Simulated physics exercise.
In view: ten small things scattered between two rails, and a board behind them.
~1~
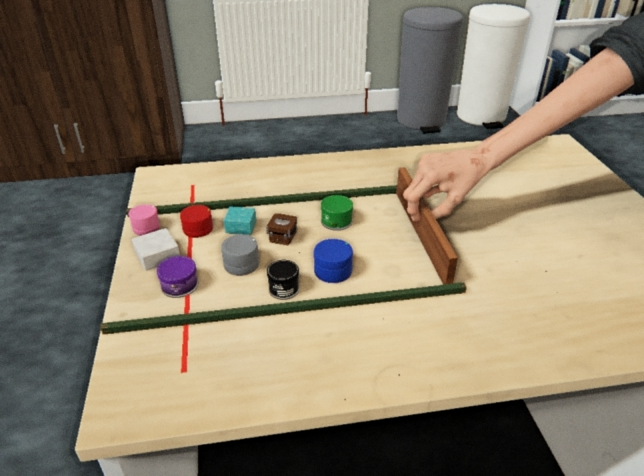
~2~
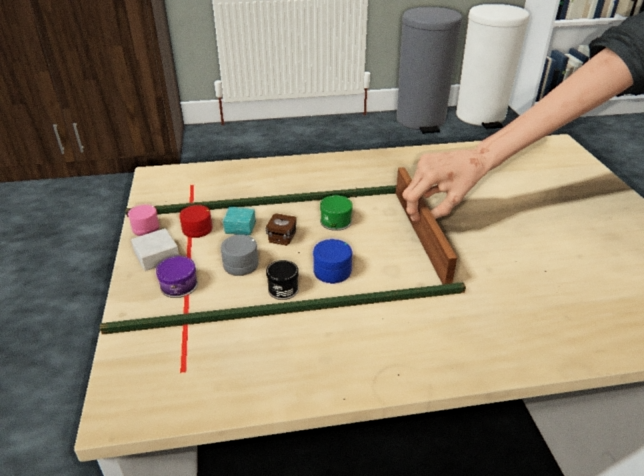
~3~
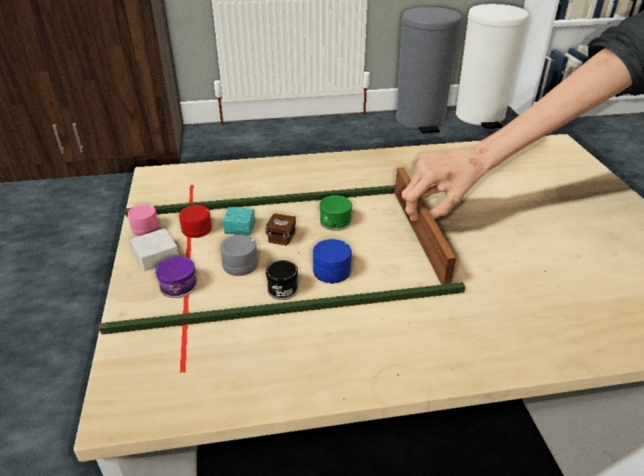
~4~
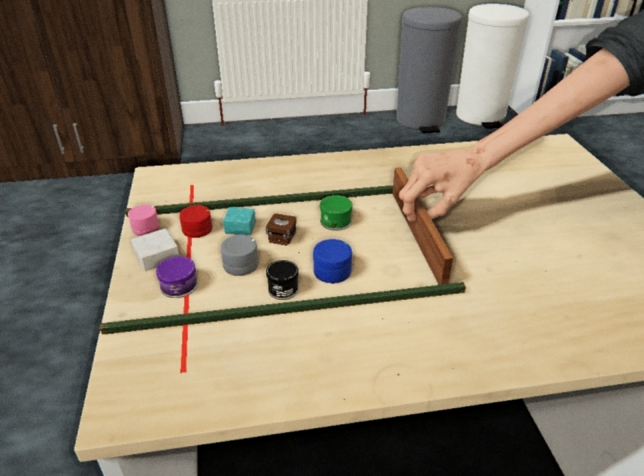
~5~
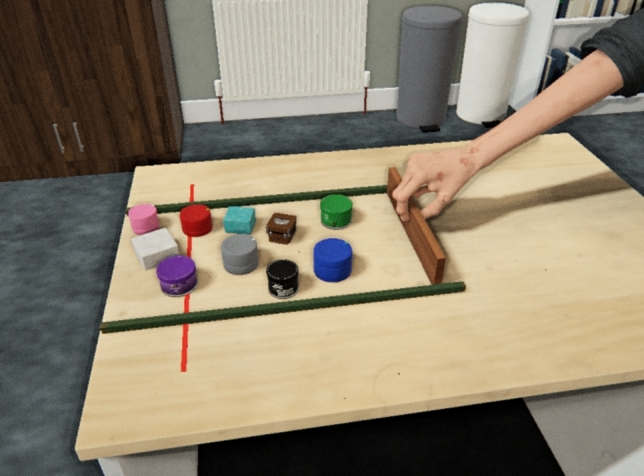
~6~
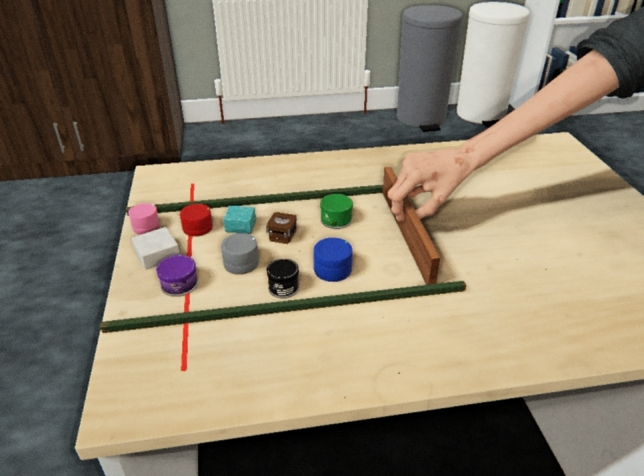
A hand reaching in from the right slides an upright brown board slightly leftward across a pale wooden table, seen from above at an angle in a room with a radiator and two bins. Between two dark green rails sit ten small objects, pink, white, purple and red near a red line at left, teal, grey, brown and black mid-table, green and blue nearest the board. The objects and camera stay still.
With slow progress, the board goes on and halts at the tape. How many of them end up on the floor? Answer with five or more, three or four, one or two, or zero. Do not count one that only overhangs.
The count that falls is one or two.
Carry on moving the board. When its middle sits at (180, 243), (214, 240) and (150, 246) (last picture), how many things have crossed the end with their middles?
First 2, then 1, finally 6.
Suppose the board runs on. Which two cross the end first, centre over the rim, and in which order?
In order: The pink lid, the red lid.
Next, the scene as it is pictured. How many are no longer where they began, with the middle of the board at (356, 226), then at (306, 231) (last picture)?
Counts: 1, 4.
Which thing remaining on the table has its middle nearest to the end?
Nearest at the end: The white block.
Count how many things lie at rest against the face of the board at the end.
That makes 4.
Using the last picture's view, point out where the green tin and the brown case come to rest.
Roughly at (172, 225) and at (176, 244), in that order.
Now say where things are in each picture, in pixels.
The first frame shows pink lid (145, 220); white block (156, 249); purple tin (178, 277); board (423, 221); tape (189, 259).
The second frame shows white block (156, 249); red lid (196, 221).
The third frame shows purple tin (177, 277); blue lid (332, 261).
The fourth frame shows pink lid (144, 220); brown case (282, 230).
The fifth frame shows white block (156, 249); grey lid (240, 254).
The sixth frame shows pink lid (144, 219); white block (156, 248); purple tin (178, 276); board (408, 221); tape (189, 257).
Early on, none off yet; pink lid at rest near (144, 219); white block at rest near (156, 248); purple tin at rest near (178, 276).
Finally, the number that fall off is one or two; lost, red lid and pink lid.
